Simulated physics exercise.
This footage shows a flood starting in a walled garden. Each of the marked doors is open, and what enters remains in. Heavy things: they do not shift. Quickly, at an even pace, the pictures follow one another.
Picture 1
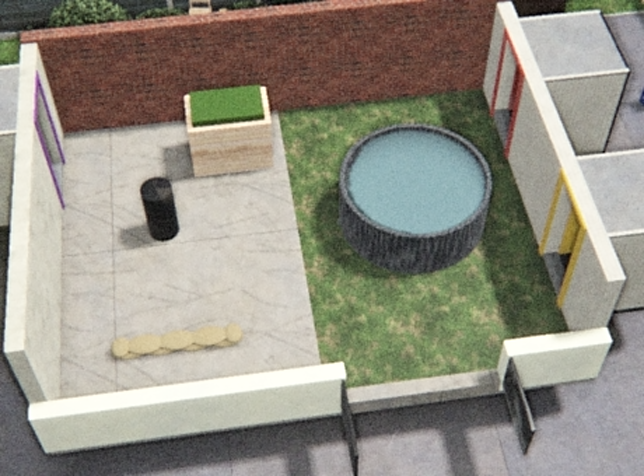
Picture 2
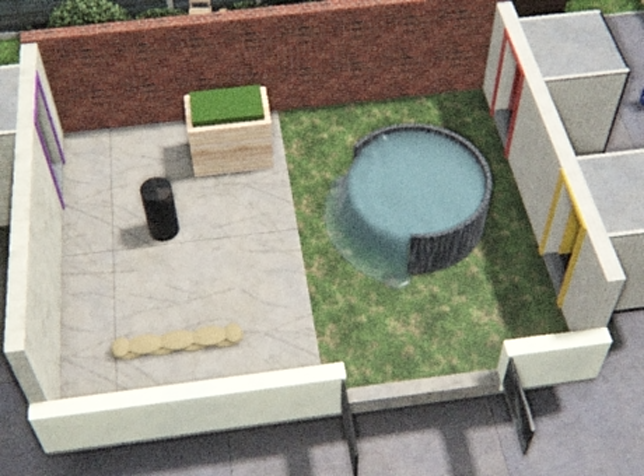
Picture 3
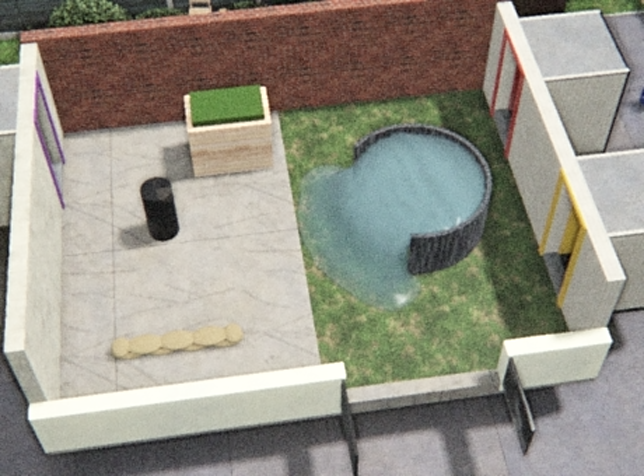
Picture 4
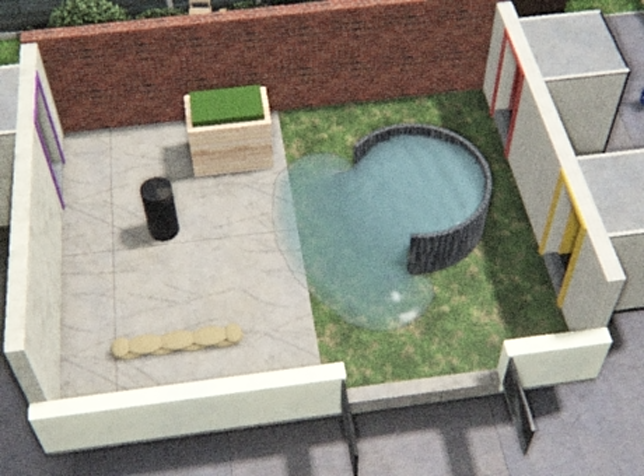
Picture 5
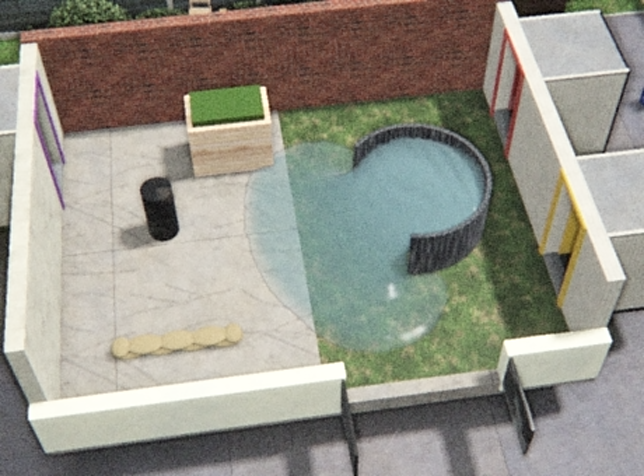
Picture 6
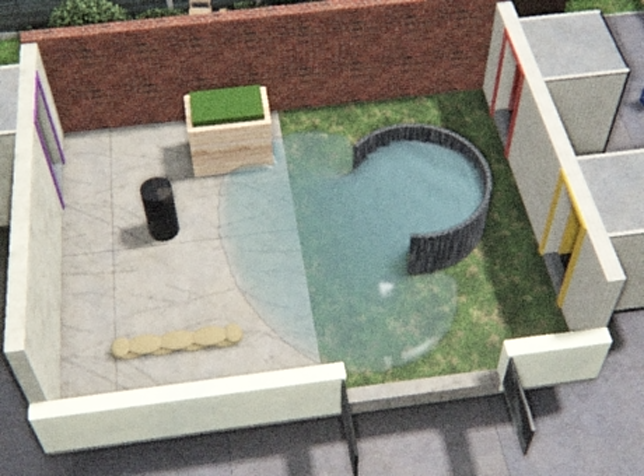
Water pours from the broken side of a round tank and spreads left across grass and paving.
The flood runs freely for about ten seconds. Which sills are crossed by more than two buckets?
One by one: The purple door will count as flooded. The red door will not count as flooded. The yellow door will not count as flooded.
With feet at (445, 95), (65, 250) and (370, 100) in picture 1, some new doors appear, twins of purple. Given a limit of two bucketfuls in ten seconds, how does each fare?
Checking each in order, the first misses the threshold, the second beats the threshold, and the third misses the threshold.
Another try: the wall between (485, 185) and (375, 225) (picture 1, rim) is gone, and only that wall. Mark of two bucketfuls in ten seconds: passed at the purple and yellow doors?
To my mind the purple door falls short, and the yellow door tops the limit.
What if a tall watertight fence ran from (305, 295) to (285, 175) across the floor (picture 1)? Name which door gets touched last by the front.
I'd name the door marked yellow.
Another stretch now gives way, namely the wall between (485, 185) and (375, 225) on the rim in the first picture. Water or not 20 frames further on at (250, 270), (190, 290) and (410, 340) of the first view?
In the order given: Untouched, untouched and swamped.
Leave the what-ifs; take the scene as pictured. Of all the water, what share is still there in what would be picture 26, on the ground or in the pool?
Some 94 per cent.
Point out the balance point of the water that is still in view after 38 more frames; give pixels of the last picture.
I reckon somewhere around (230, 245).
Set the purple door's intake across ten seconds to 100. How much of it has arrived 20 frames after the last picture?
The figure is near 55 per cent.
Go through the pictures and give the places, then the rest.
The first frame shows still water in the round tank at (415, 181).
In the second frame, water pours out at (350, 224) and has run to a hidden place.
In the third frame, water pours out at (350, 228) and has run to (319, 170).
In the fourth frame, water pours out at (350, 229) and has run to (317, 157).
In the fifth frame, the front is at (291, 149), out from the gap at (350, 230).
In the sixth frame, the front is at (272, 141), out from the gap at (350, 231).
A moment on, water covers 50 % of the floor; the purple door not reached, the red door not reached, the yellow door not reached.
Next, water covers 70 % of the floor; the purple door over two buckets in, the red door not reached, the yellow door not reached.
Then, water covers 75 % of the floor; the purple door far over two buckets in, the red door not reached, the yellow door not reached.
Later, water covers 85 % of the floor; the purple door far over two buckets in, the red door not reached, the yellow door not reached.
In the end, water covers 100 % of the floor; the purple door far over two buckets in, the red door wet at the sill, nothing in, the yellow door under two buckets in.
